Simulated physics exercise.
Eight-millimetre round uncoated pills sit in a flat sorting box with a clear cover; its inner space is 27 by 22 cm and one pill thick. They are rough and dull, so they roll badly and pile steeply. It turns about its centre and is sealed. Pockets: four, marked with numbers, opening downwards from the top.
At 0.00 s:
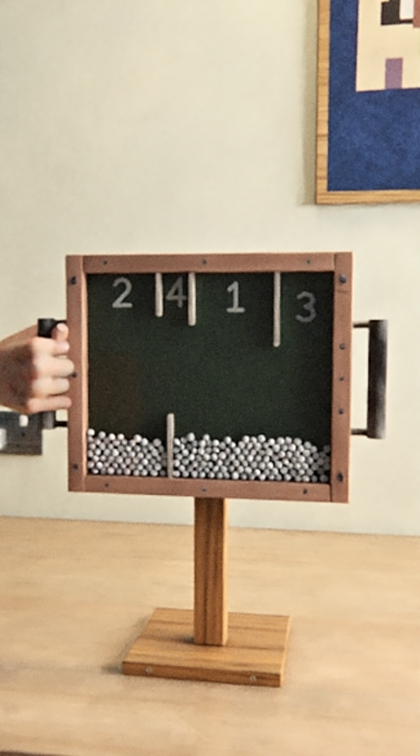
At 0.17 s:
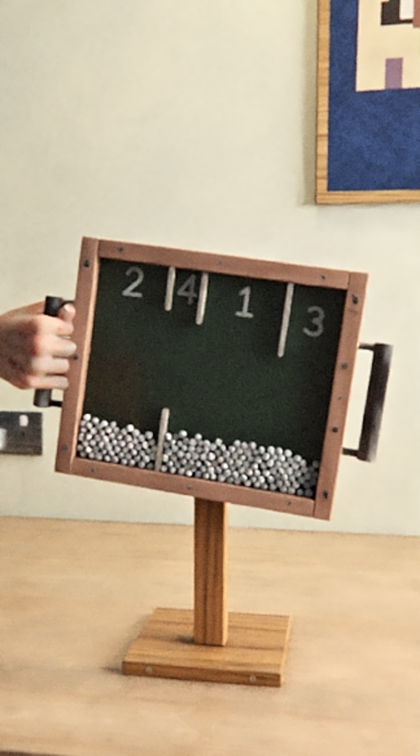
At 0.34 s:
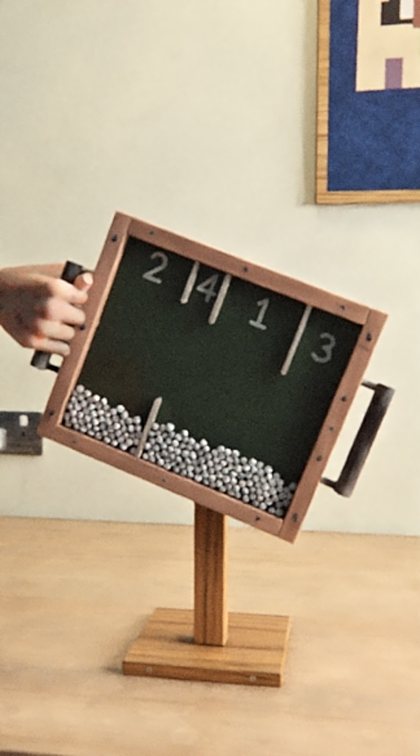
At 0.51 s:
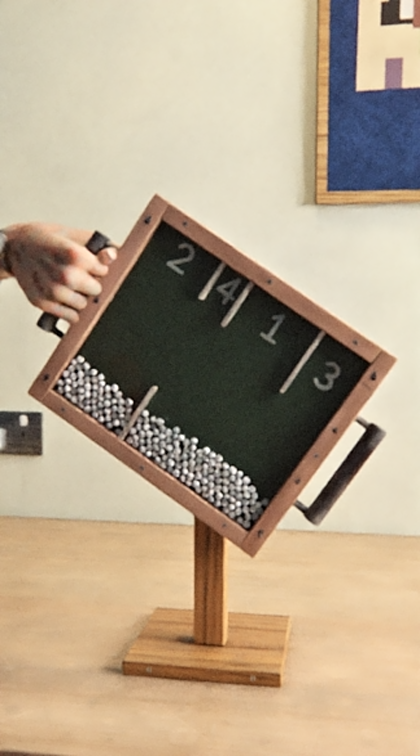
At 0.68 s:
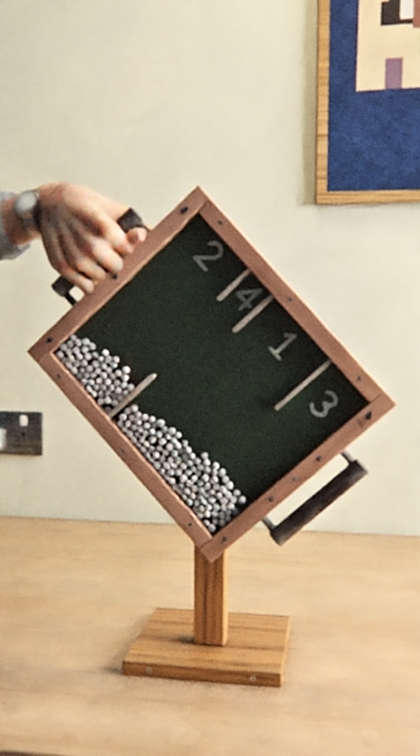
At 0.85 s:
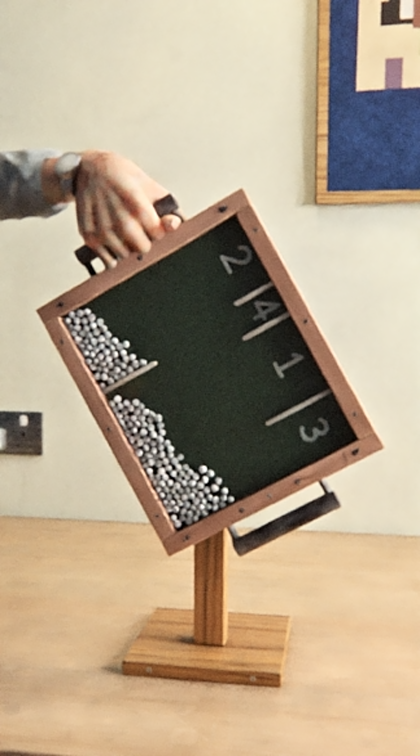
A hand gripping the left handle turned a wooden-framed box on a stand steadily clockwise, well past halfway onto its side, while the small grey balls inside shifted and bunched on both sides of a short divider.
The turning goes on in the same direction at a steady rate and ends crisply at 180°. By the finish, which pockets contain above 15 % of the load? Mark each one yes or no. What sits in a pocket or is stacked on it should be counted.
Pocket 1: Yes, pocket 2: No, pocket 3: Yes, pocket 4: No.
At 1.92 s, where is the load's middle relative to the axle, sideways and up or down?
4 cm left, 9 cm below.
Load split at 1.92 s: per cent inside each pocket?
Pocket 1: 25; pocket 2: 0; pocket 3: 35; pocket 4: 5.
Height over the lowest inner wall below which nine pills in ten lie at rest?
Height: Approx. 9 cm.
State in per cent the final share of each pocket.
Pocket 1: 40; pocket 2: 0; pocket 3: 55; pocket 4: 5.
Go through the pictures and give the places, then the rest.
The first picture shows level, about 180 pills; pills centred (207, 458); top one (91, 433); no. 1 (235, 297), no. 2 (122, 293), no. 3 (306, 307), no. 4 (176, 292); walls (170, 479) to (170, 416).
The second picture shows turned 8° clockwise; pills centred (196, 457); top one (87, 418).
The third picture shows turned 21° clockwise; pills centred (178, 452); top one (80, 389).
The fourth picture shows turned 34° clockwise; pills centred (163, 444); top one (80, 360).
The fifth picture shows turned 48° clockwise; pills centred (154, 436); top one (73, 338).
The sixth picture shows turned 61° clockwise; pills centred (145, 427); top one (87, 312); no. 1 (289, 363), no. 2 (238, 258), no. 3 (315, 430), no. 4 (265, 308); partition tips (237, 303), (245, 338), (269, 423).
After 1.39 s it has turned 103°, the pills' middle is 7 cm left of and 3 cm below the axle; inside pockets, no. 3, 5 %.
After 1.92 s it has turned 144°, the pills' middle is 4 cm left of and 9 cm below the axle; inside pockets, no. 1, 25 %, no. 3, 35 %, no. 4, 5 %.
In the end, by 3.5 s, no. 1, 40 %, no. 2, 0 %, no. 3, 55 %, no. 4, 5 %.
